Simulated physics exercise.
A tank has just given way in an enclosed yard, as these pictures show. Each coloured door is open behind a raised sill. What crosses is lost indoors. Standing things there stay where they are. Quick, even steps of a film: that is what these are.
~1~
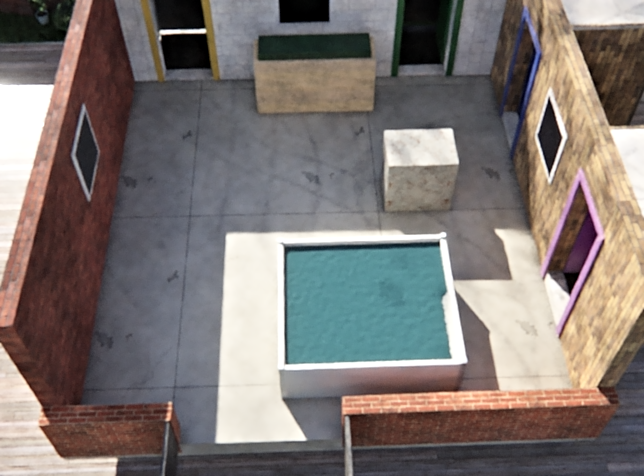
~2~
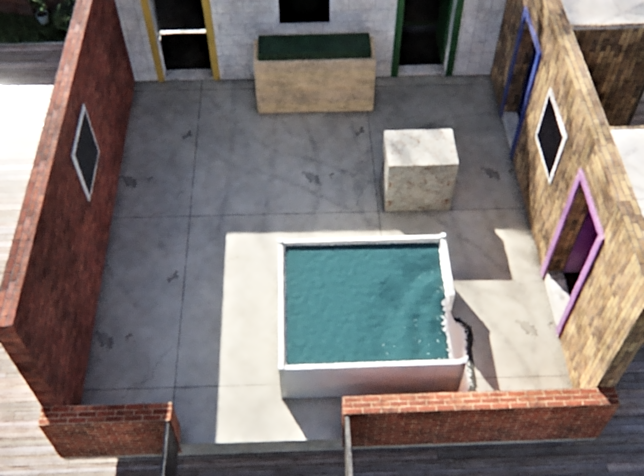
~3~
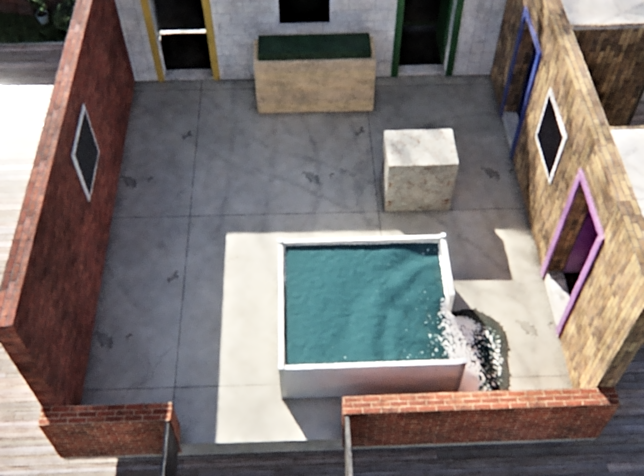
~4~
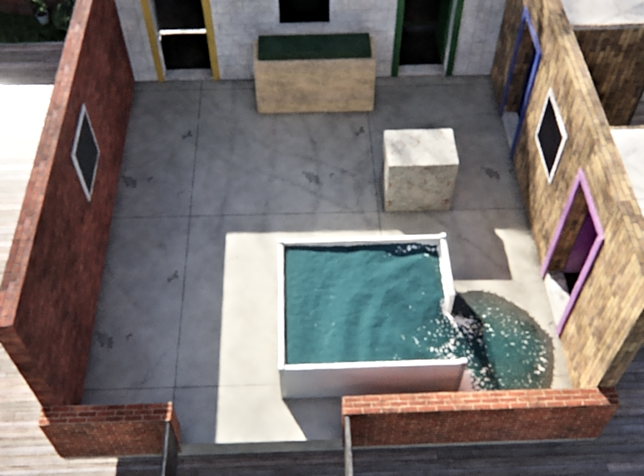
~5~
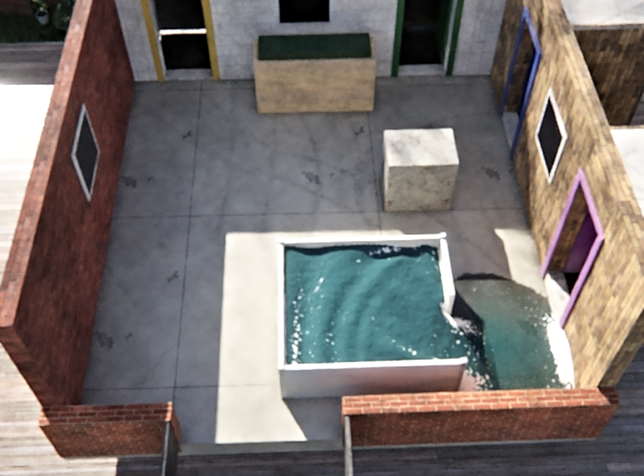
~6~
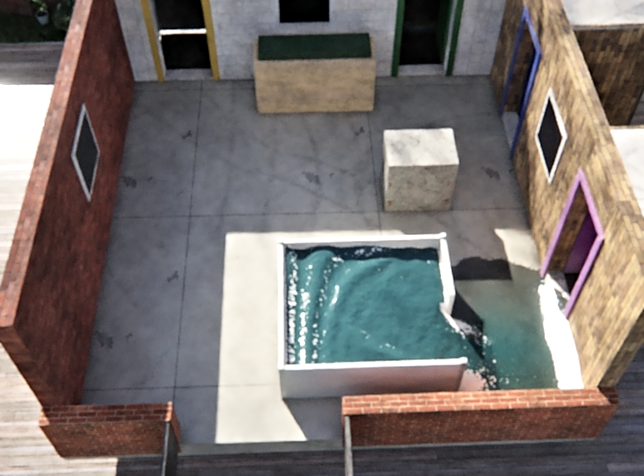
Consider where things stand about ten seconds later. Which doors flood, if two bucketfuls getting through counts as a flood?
The purple door floods; the green door floods; the yellow door does not flood; the blue door does not flood.
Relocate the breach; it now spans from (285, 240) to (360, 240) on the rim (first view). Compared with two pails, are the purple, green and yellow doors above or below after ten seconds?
In that case the purple door stays within bounds, the green door breaks the limit and the yellow door breaks the limit.
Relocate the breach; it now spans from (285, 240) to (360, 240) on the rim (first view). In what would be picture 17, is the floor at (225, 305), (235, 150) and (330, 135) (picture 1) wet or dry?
Taking the spots in turn: Untouched, swamped and swamped.
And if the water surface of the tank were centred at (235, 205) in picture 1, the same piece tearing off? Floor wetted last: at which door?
Final one: The yellow one.
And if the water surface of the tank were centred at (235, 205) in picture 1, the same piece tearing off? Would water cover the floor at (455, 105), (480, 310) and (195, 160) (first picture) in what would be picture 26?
Well, in the order you listed them, they'd be reached by the flood, reached by the flood and unreached.
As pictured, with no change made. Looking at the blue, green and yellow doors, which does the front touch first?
First comes the blue-painted one.
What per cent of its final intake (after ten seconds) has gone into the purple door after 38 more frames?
My figure is 100 in a hundred.
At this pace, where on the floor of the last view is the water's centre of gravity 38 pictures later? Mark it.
I would point to (406, 259).
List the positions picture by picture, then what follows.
In the first frame, still water in the tank at (367, 301).
In the second frame, water pours out at (450, 348) and has run to a hidden place.
In the third frame, water pours out at (450, 349) and has run to (490, 322).
In the fourth frame, water pours out at (450, 350) and has run to (544, 339).
In the fifth frame, water pours out at (450, 349) and has run to (548, 307).
In the sixth frame, the front is at (541, 276), out from the gap at (450, 349).
A moment on, water covers 10 % of the floor; the purple door under two buckets in, the green door not reached, the yellow door not reached, the blue door not reached.
Next, water covers 20 % of the floor; the purple door over two buckets in, the green door not reached, the yellow door not reached, the blue door wet at the sill, nothing in.
Then, water covers 40 % of the floor; the purple door far over two buckets in, the green door over two buckets in, the yellow door not reached, the blue door wet at the sill, nothing in.
Later, water covers 65 % of the floor; the purple door far over two buckets in, the green door far over two buckets in, the yellow door wet at the sill, nothing in, the blue door wet at the sill, nothing in.
In the end, water covers 95 % of the floor; the purple door far over two buckets in, the green door far over two buckets in, the yellow door wet at the sill, nothing in, the blue door under two buckets in.
